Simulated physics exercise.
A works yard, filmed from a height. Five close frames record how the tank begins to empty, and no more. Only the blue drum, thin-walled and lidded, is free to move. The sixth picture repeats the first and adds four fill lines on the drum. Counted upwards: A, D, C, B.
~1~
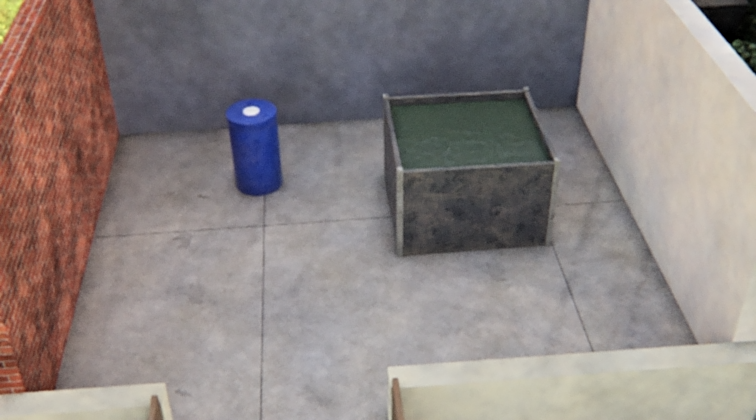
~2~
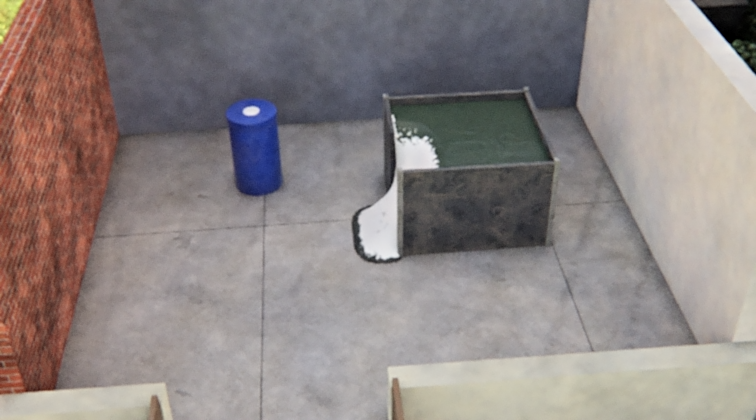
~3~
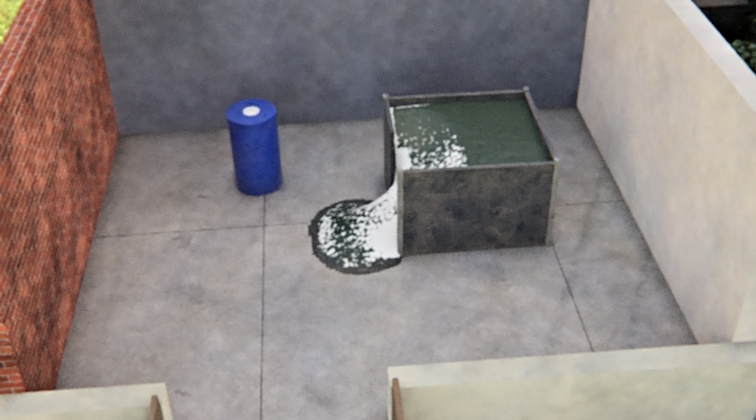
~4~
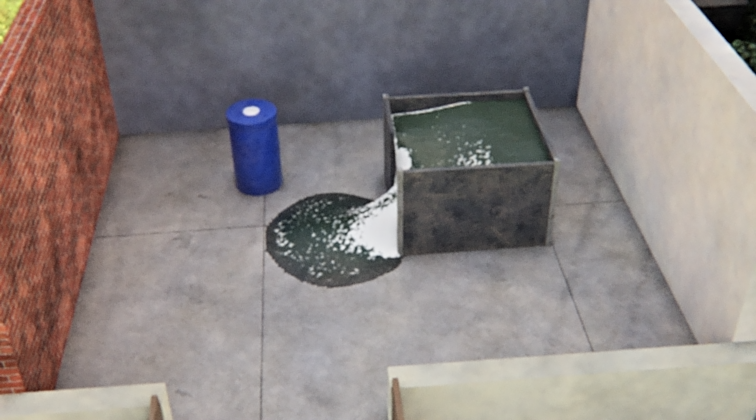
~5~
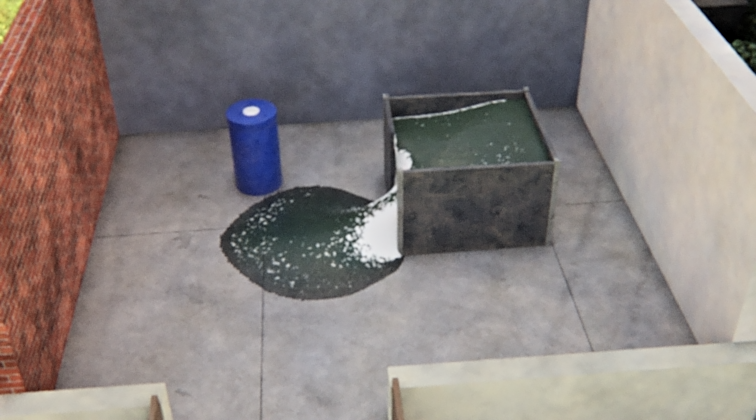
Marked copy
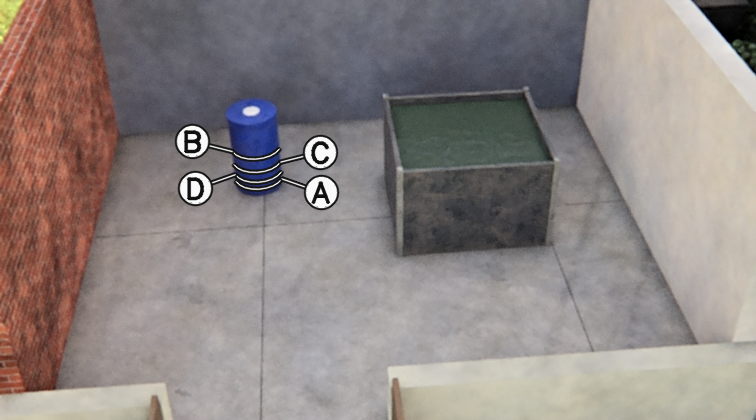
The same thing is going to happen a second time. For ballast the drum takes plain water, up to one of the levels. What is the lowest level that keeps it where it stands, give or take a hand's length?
I would pick level D.
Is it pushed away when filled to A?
Yes.
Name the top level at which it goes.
Level A.
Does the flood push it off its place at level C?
No, not at all.
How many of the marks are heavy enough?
Three of them.
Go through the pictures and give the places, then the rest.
Lid of the blue drum at (252, 112); tank full, its middle at (467, 135); open gate at (277, 379).
Water covers 1 % of the ground and is seen nearest the drum at (364, 212).
Water covers 3 % of the ground and is seen nearest the drum at (322, 217).
Water covers 6 % of the ground and is seen nearest the drum at (286, 213).
Lid of the blue drum at (252, 112); water covers 10 % of the ground and is seen nearest the drum at (274, 200).
On the marked copy, A at (258, 189); B at (255, 159); C at (257, 172); D at (258, 182); from the bottom up A, D, C, B.
If A is chosen, it is pushed about half its own width away.
If B is chosen, it does not move.
If C is chosen, it does not move.
If D is chosen, it shifts by a finger or two and stays.
